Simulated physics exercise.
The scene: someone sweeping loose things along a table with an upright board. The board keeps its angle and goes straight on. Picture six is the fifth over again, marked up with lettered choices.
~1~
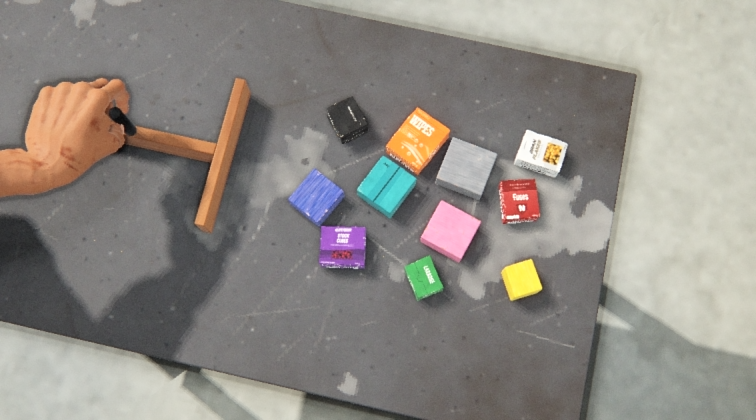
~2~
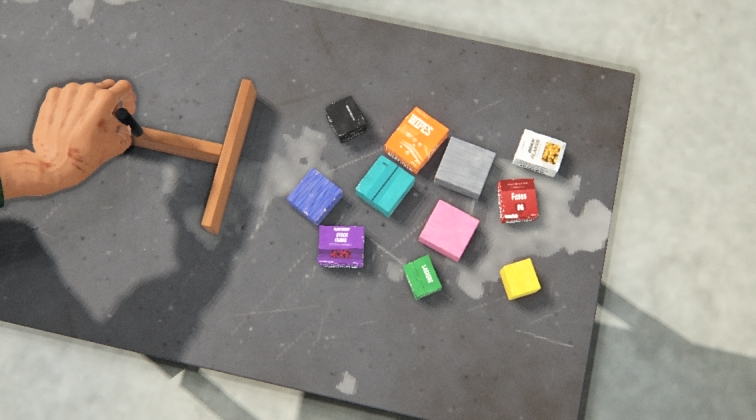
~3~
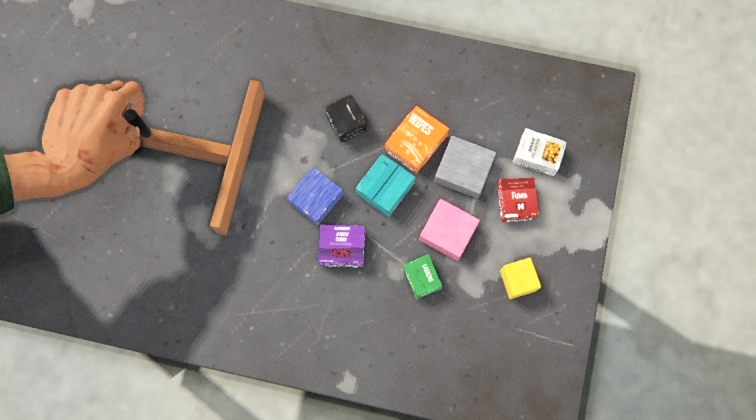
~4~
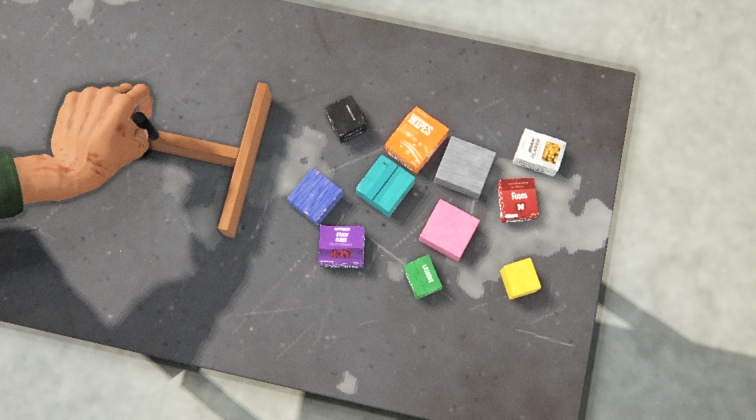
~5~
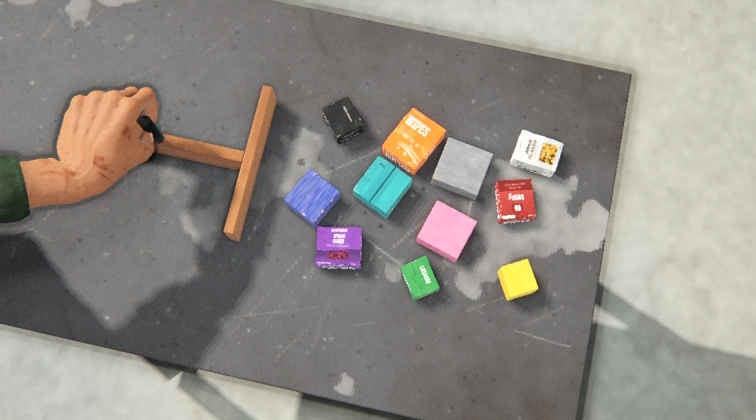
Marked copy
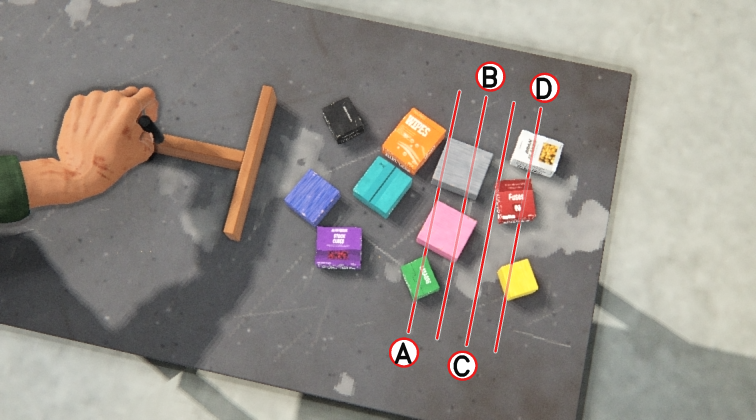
A hand at the left, gripping a wooden T-shaped pusher by its handle, slides the upright board slowly a short way right across a scuffed dark tabletop, seen from above at a tilt. Right of the board lie small blocks and packets: black, orange and white above, blue, teal, grey and red between, purple, pink, green and yellow lower. The board touches none of them, and they stay essentially in place.
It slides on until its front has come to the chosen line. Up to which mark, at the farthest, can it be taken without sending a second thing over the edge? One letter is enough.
No second one falls up to C.
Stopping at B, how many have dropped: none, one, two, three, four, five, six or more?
By then, none.
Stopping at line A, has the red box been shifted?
Yes.
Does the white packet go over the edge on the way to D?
By then, yes.
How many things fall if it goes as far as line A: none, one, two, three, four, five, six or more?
By then, none.
On the copy, A at (435, 208); B at (463, 214); C at (491, 220); D at (519, 226).
On C. First, board (335, 176); black box (371, 130); purple packet (348, 251).
Then, board (423, 195); white packet (580, 157); red box (568, 218).
Finally, board (491, 210); white packet (618, 151); red box (595, 236); none fallen.
By contrast, A is within the limit but short; B is within the limit but short; D drops three.
